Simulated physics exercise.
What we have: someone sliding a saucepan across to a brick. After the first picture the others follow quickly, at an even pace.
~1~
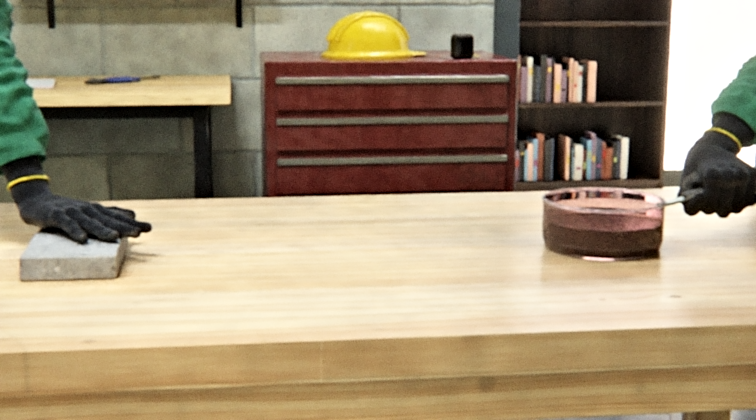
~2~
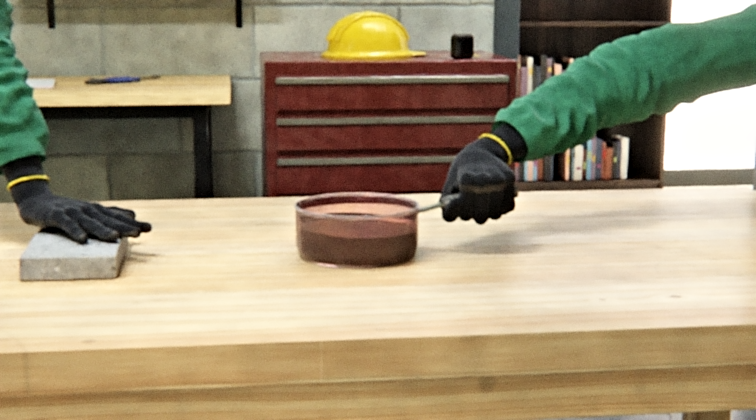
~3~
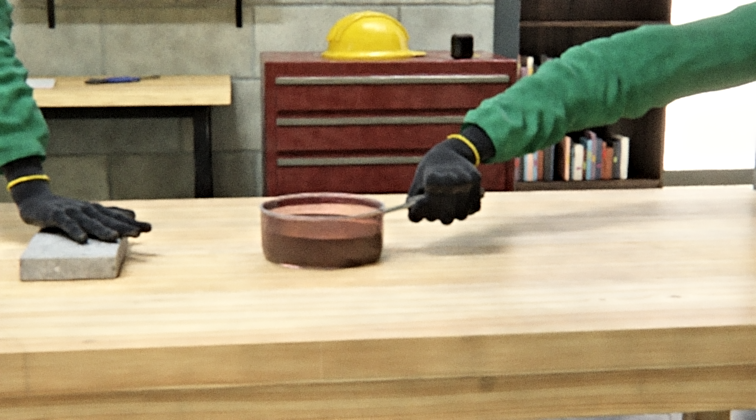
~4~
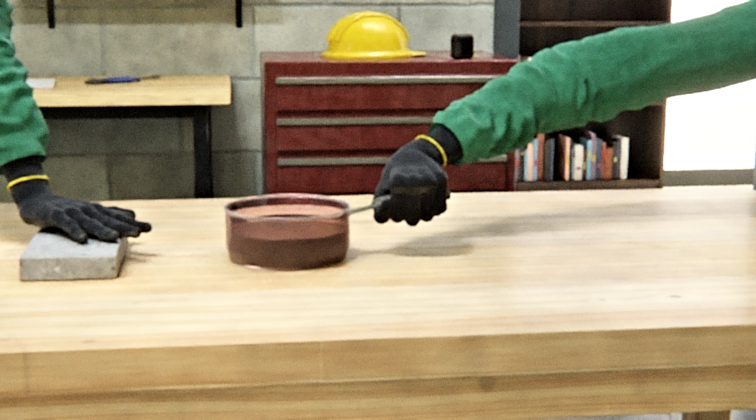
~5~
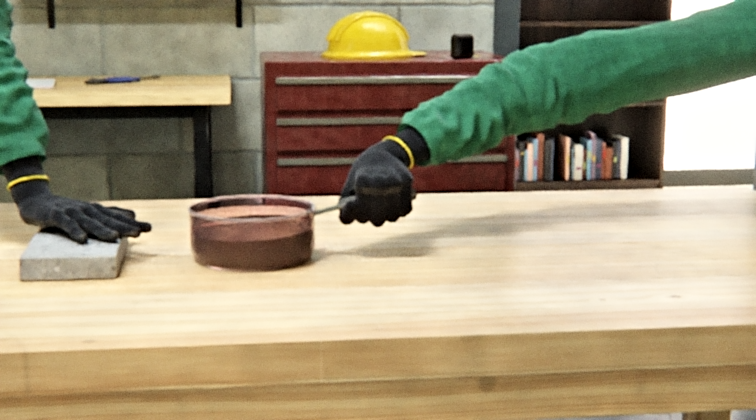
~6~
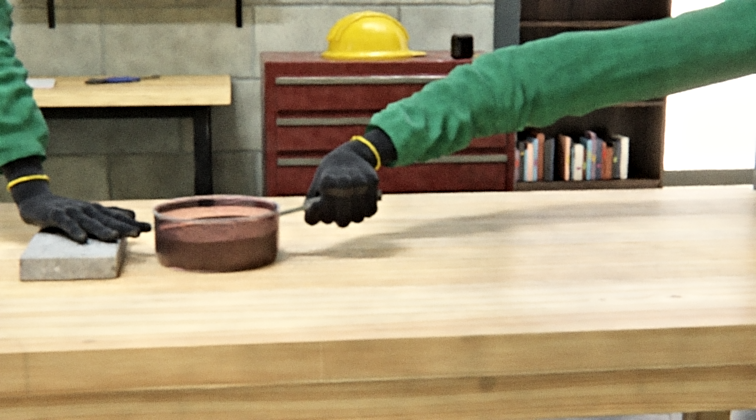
A person in green sleeves and black gloves kept one hand on a gray brick while the other slid a half-full saucepan by its handle leftward across a wooden table, bringing it close to the brick.
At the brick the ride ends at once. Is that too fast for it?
As it turns out, it slops over.
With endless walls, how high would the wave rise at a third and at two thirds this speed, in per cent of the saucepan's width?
In turn 10 and 20 per cent.
Next, the saucepan meets the brick.
After that, the coffee surges up the wall; it has slopped over.
Finally, the saucepan stands at the brick; it has slopped over.
